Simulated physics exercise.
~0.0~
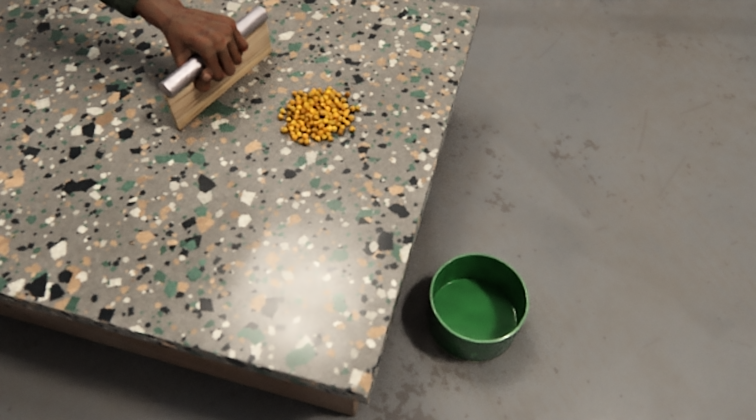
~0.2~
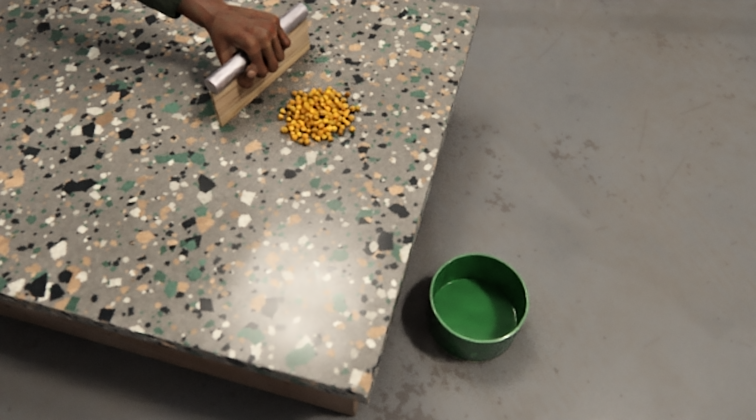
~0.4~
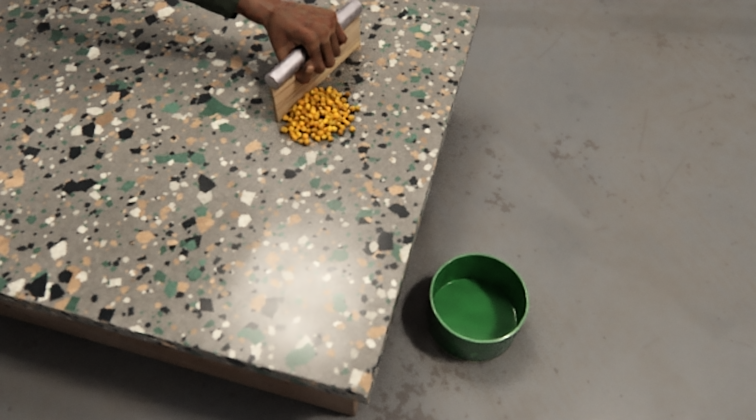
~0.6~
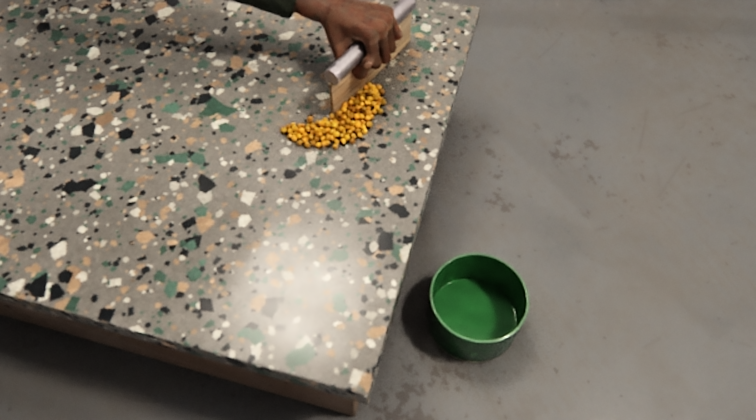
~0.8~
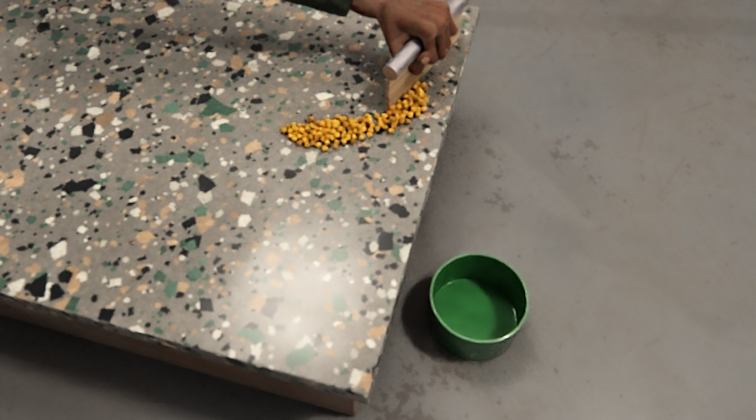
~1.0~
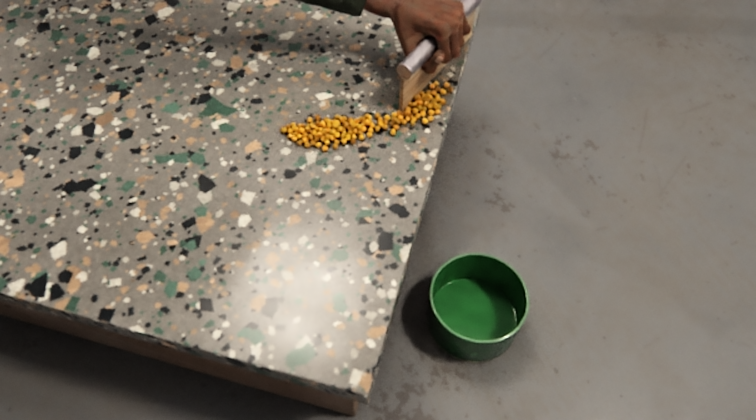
At the start, a hand grips a metal-handled scraper on a speckled stone tabletop, to the left of a small round heap of yellow maize kernels, while a green pot sits beyond the table's right edge. The hand slides the scraper rightward until its blade meets the heap. It keeps going, pushing part of the kernels along and drawing the heap out into a curved band. The band stretches longer toward the right edge, with many kernels left behind. Finally the scraper reaches the edge, all the kernels still on the tabletop and the pot empty of them.
